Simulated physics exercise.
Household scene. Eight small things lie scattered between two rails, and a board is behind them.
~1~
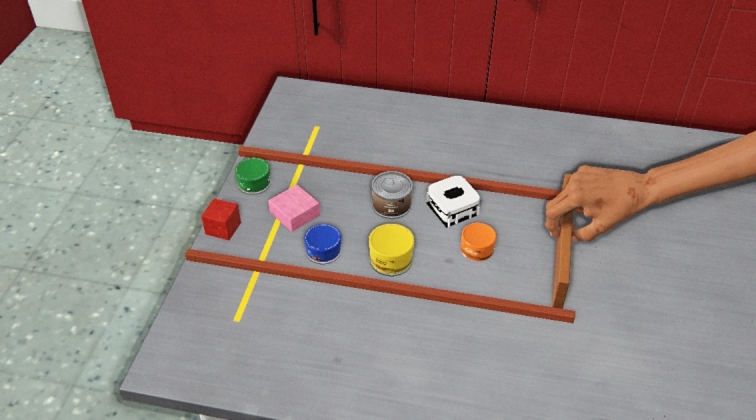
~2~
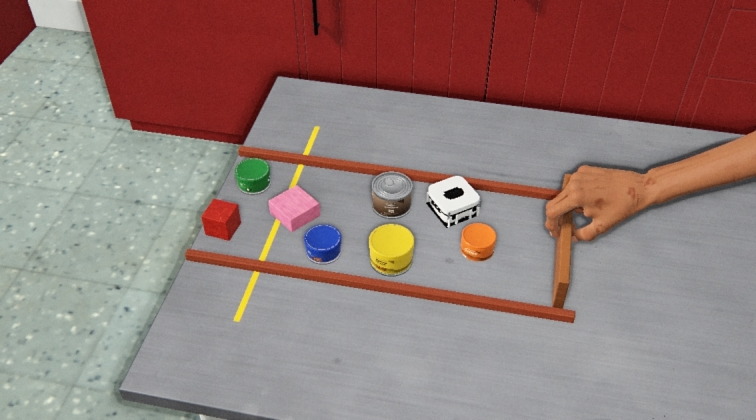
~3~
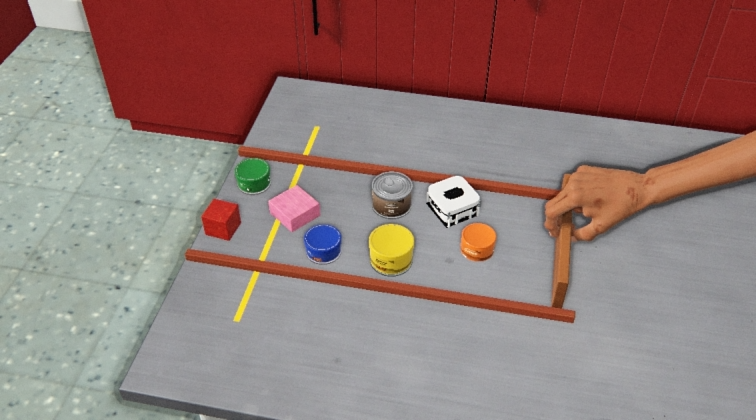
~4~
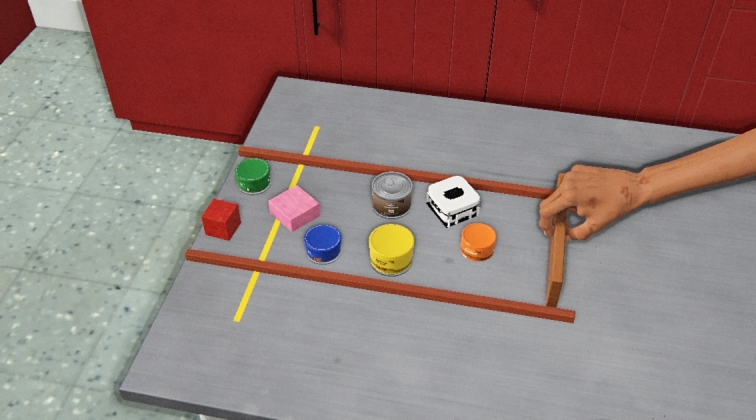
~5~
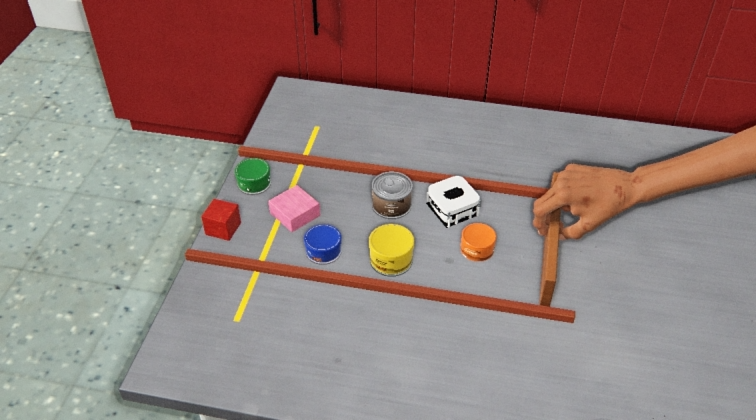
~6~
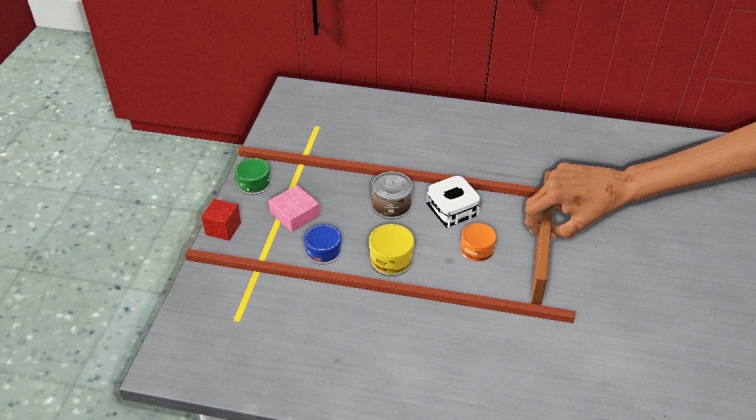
On a gray tabletop, small colorful tubs and blocks sat scattered between two reddish rails near a yellow strip while a hand held a wooden board upright, then slid it slightly left.
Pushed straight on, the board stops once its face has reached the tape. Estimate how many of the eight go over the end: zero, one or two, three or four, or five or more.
My estimate: One or two.
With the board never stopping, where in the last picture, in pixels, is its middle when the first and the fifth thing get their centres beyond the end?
Earlier crossing: About (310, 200); later crossing: About (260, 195).
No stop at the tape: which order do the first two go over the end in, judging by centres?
Order: Green tin, red block.
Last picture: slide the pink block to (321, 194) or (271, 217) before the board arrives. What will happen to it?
Taking the two spots in turn, it stays put and then stays put.
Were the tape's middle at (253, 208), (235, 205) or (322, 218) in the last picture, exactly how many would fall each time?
You'd get 5, then 5, then 0.
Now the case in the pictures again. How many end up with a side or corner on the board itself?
The count is 3.
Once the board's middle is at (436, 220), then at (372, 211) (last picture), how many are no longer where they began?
Answer - first 3, then 5.
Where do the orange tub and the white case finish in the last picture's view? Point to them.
About (267, 202), and the other about (278, 168).
Early on, none off yet; red block at rest near (222, 219); green tin at rest near (253, 177); pink block at rest near (295, 208).
Finally, the number that fall off is one or two; lost, green tin and red block.
